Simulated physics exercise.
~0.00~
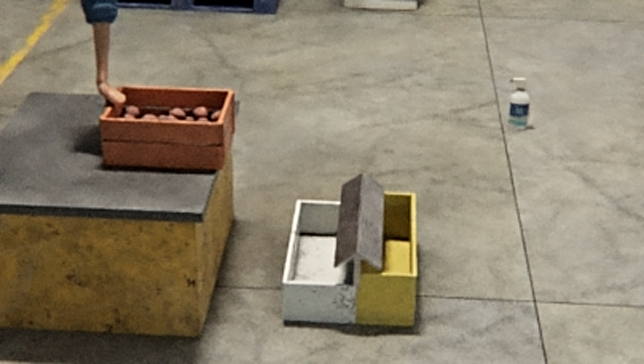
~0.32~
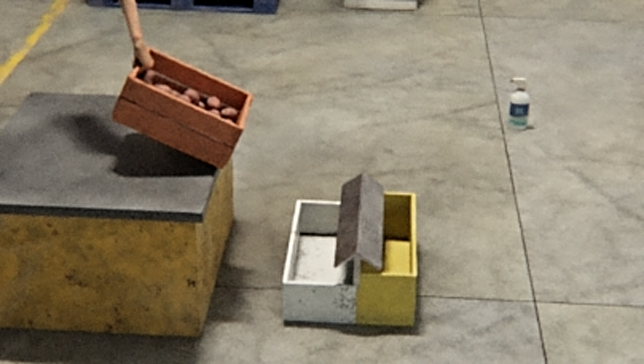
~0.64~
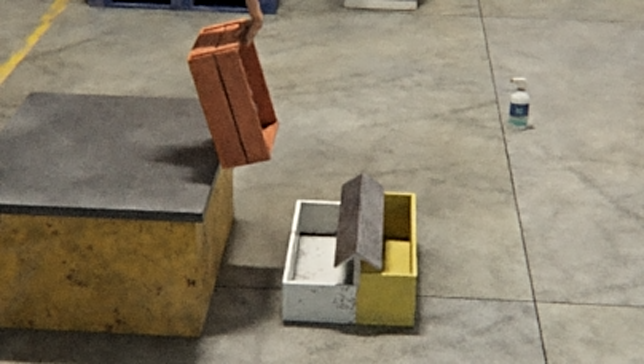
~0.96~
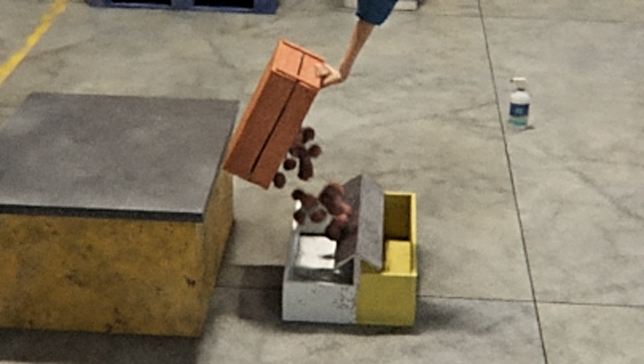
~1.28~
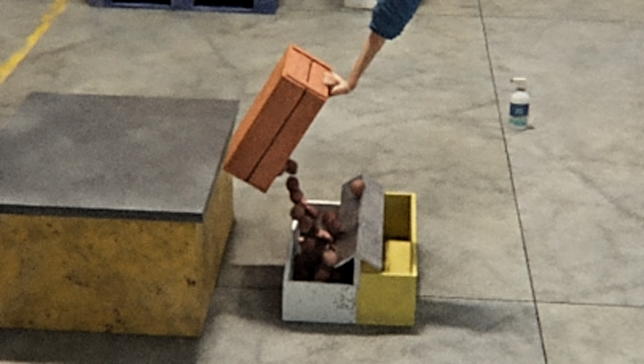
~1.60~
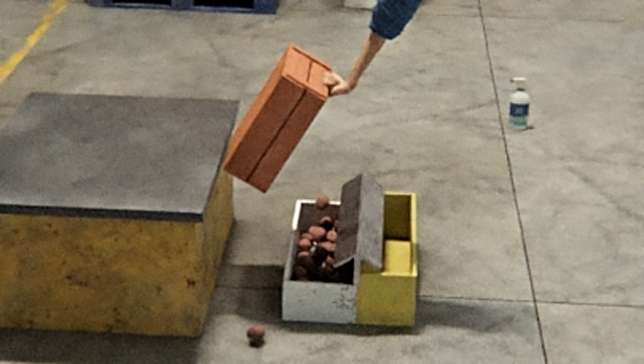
At the start, an orange crate filled with round reddish-brown potatoes sits on a dark-topped bench, a hand at its rim, while a joined white trough and yellow trough with a roof-shaped splitter stand on the floor nearby. The hand lifts the crate and begins tilting it to the right. It swings past the bench edge, tipping steeply onto its side. Turned further, its open side faces downward and the potatoes tumble out toward the white trough and the splitter. The last ones drop as the crate is held still. Finally the potatoes lie heaped in the white trough, the yellow one looks empty, and one potato rests on the floor before the troughs.
